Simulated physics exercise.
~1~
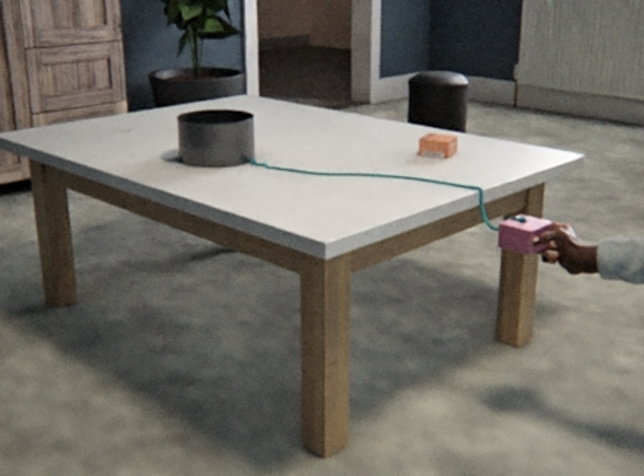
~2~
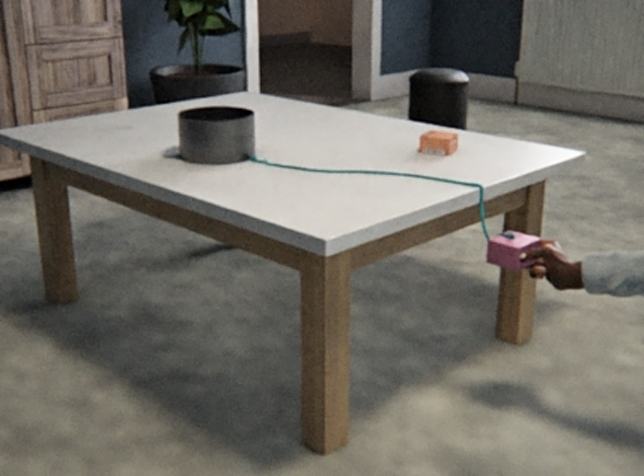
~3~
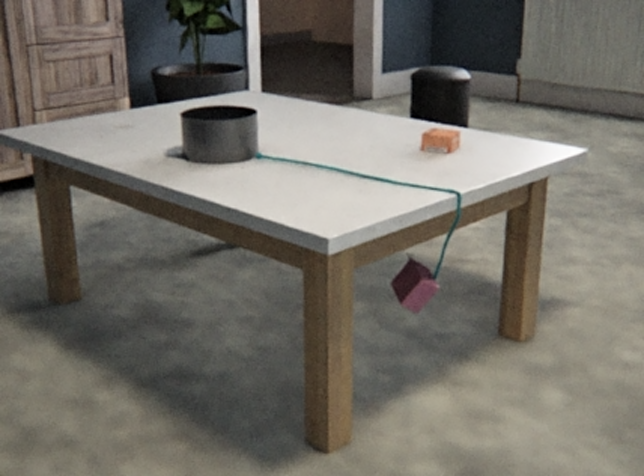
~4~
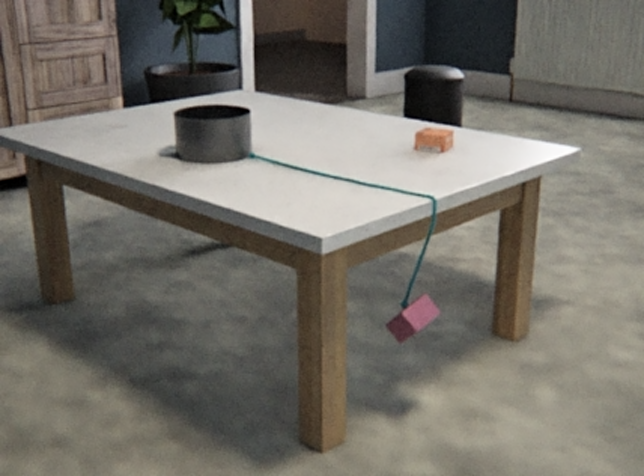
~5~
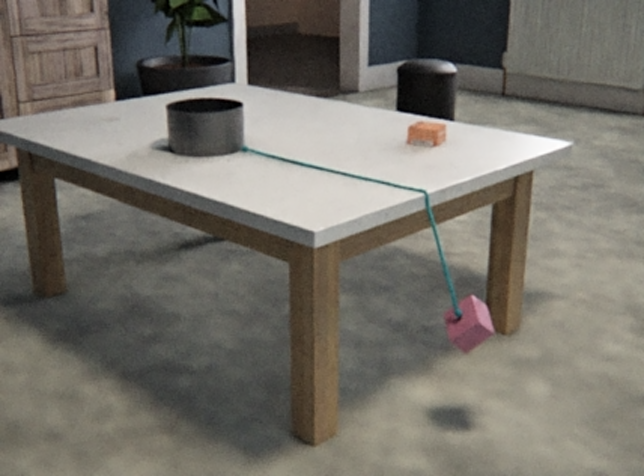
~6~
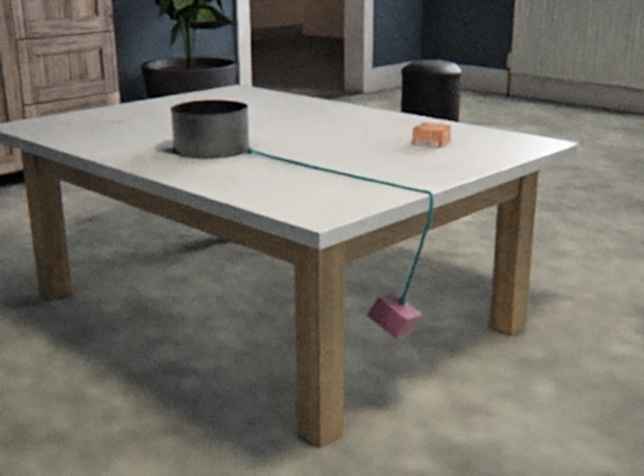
A pink block tied to a teal cord is released by a hand beside a pale table, drops below the edge and swings left, right, then left again, ending suspended from the taut cord while the dark pot and orange box stay in place on top.
